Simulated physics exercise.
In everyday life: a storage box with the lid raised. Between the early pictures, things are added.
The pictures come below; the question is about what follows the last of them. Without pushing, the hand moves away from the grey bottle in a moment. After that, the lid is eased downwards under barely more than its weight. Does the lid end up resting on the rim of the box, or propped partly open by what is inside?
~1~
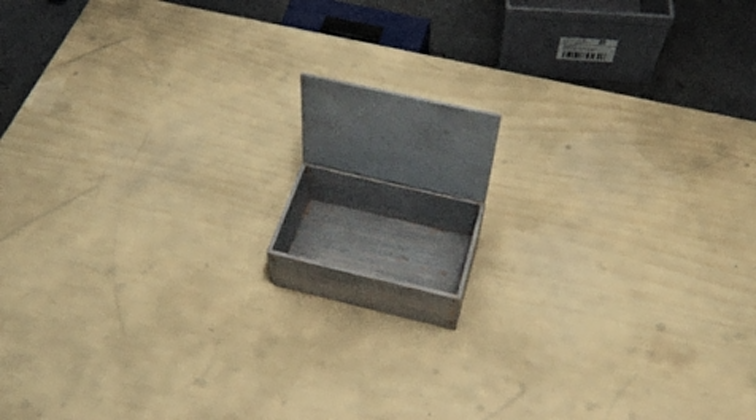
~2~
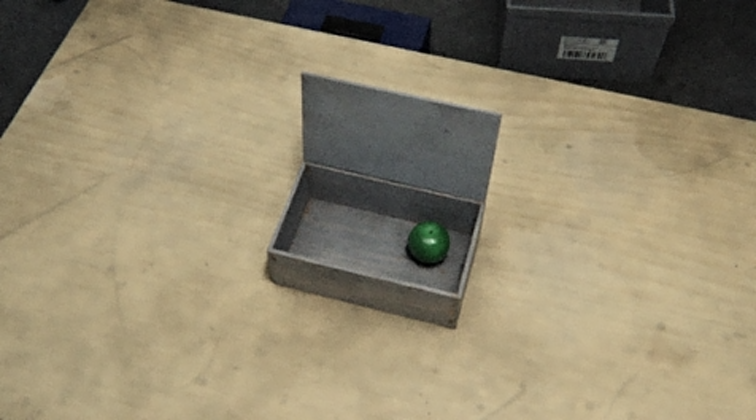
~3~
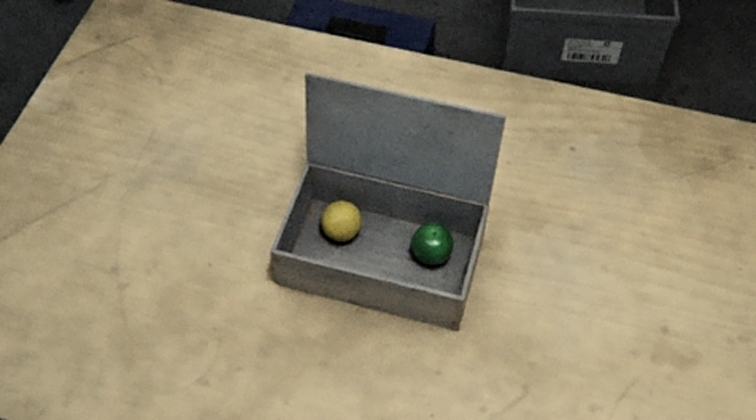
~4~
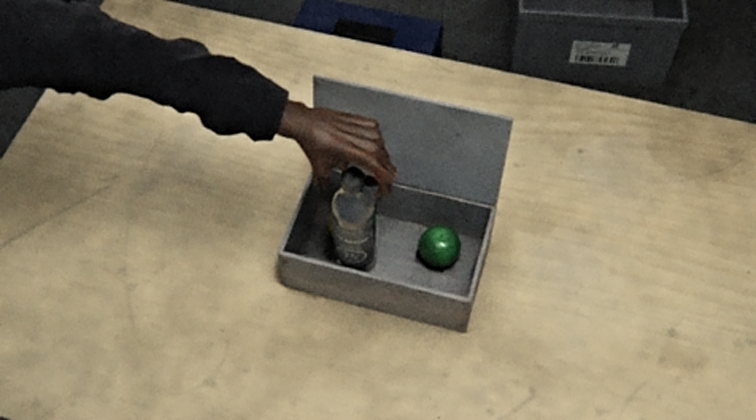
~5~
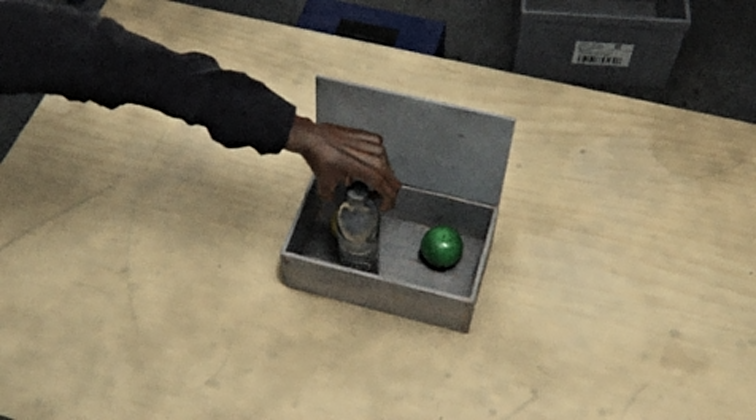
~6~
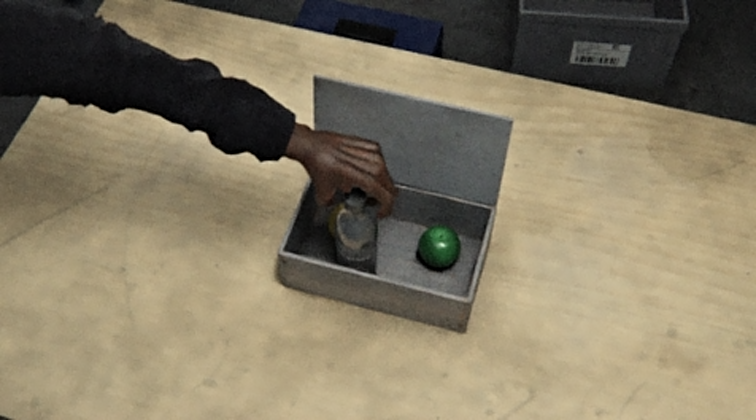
It is propped partly open.
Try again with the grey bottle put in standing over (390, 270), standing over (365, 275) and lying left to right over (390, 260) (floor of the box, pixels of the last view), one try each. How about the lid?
The lid stays partly open the first time, stays partly open the second time and goes all the way down the third time.
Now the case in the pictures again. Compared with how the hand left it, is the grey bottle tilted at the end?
Observation: It keeps the set orientation.
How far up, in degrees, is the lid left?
Angle: About 50°.
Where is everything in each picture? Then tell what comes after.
In the first frame, the last thing is not in view yet.
In the second frame, the last thing is not in view yet; green apple (429, 242).
In the third frame, the last thing is not in view yet; green apple (432, 244).
The fourth frame shows coming down; grey bottle (355, 220); green apple (440, 246).
The fifth frame shows coming down; grey bottle (359, 232); green apple (442, 246).
The sixth frame shows in place under the hand; grey bottle (357, 238); green apple (440, 246).
Then, 1.10 s later than the last frame, lid starting down.
Then, 1.40 s later than the last frame, lid 74° above the rim.
Then, 1.60 s later than the last frame, lid 56° above the rim.
When it is over, lid 50° above the rim; all 3 as before. End places, in pixels of the last picture, grey bottle near (357, 238).
